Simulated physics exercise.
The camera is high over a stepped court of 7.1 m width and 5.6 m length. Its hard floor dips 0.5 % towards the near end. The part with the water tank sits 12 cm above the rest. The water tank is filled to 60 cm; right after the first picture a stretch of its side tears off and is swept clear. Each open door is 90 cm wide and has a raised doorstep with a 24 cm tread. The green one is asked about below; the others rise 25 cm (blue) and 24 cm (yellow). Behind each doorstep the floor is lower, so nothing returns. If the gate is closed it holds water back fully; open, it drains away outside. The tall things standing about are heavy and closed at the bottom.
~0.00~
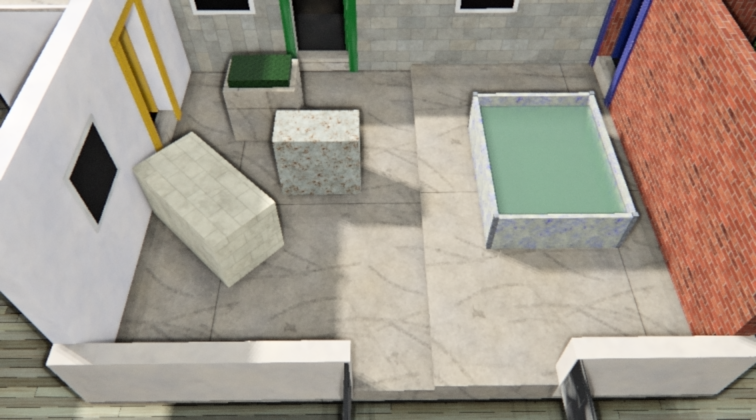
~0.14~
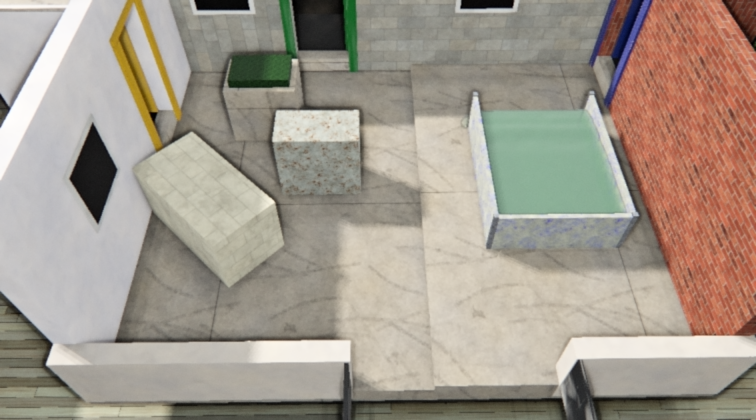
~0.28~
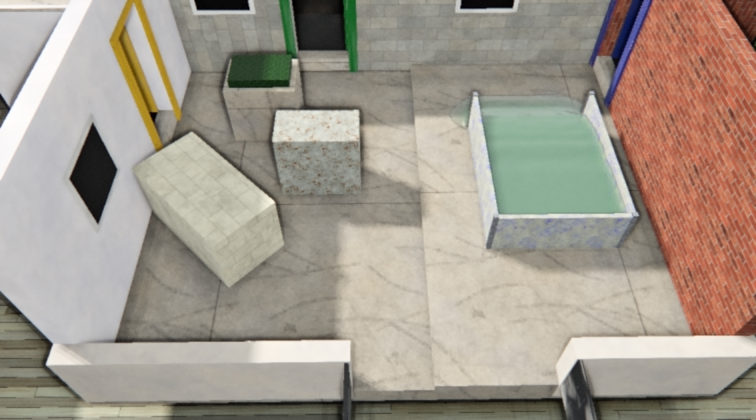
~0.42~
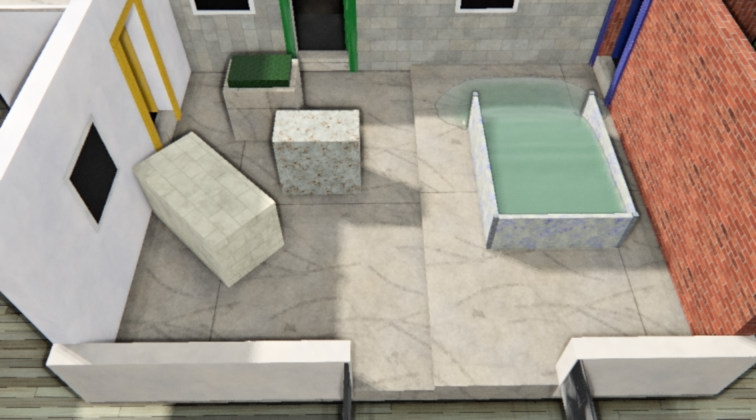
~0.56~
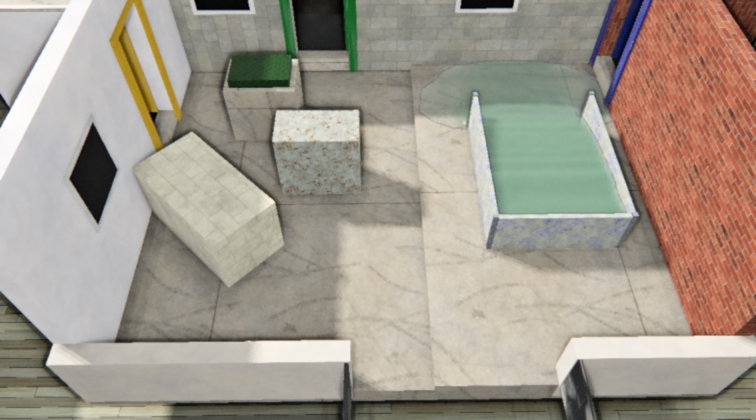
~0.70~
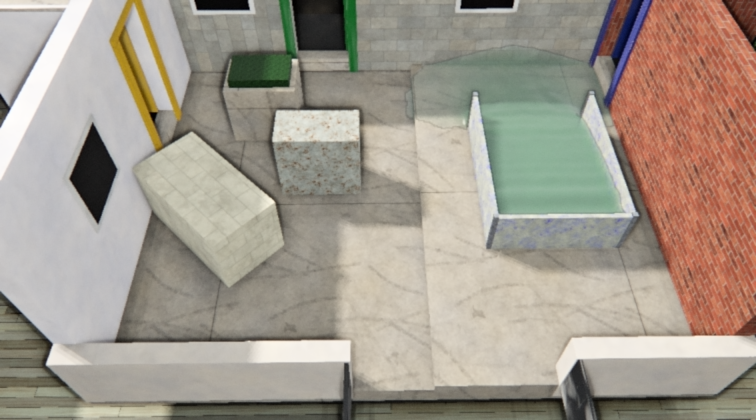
In a walled court, the tank's far side vanishes and water spreads across the floor behind it.
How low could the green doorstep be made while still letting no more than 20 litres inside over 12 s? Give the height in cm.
Some 7 cm above the ground.
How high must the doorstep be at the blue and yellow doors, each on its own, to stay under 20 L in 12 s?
About 31 cm at blue and 13.0 cm at yellow.
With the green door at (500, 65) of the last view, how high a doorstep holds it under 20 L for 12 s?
About 34 cm.
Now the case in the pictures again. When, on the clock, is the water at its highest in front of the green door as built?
At about 9.0 s.
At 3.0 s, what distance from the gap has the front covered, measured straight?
Roughly 5.8 m.
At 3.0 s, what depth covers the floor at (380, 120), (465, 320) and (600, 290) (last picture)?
About 4, 0 and 0 cm.
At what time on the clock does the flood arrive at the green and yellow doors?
Arrival: Green 1.6 s, yellow 3.0 s.
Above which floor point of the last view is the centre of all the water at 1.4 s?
Around (526, 137).
After 1.4 s water covers 15 % of the floor, deepest (46 cm) near (588, 63); it has not reached the green door.
After 3.0 s water covers 40 % of the floor, deepest (31 cm) near (588, 63); 8 cm at the green door, 0 litres in over its 25 cm doorstep.
After 12.0 s water covers 90 % of the floor, deepest (14 cm) near (352, 160); 9 cm at the green door, 0 litres in over its 25 cm doorstep.
At the green door as built, the water arrived by 1.6 s and peaked near 11 cm at 9.0 s.
Run again over the same 12 s with other heights there, 34 litres in over 6 cm, 10 litres over 8 cm. The limit of 20 litres is kept from about 7 cm up.
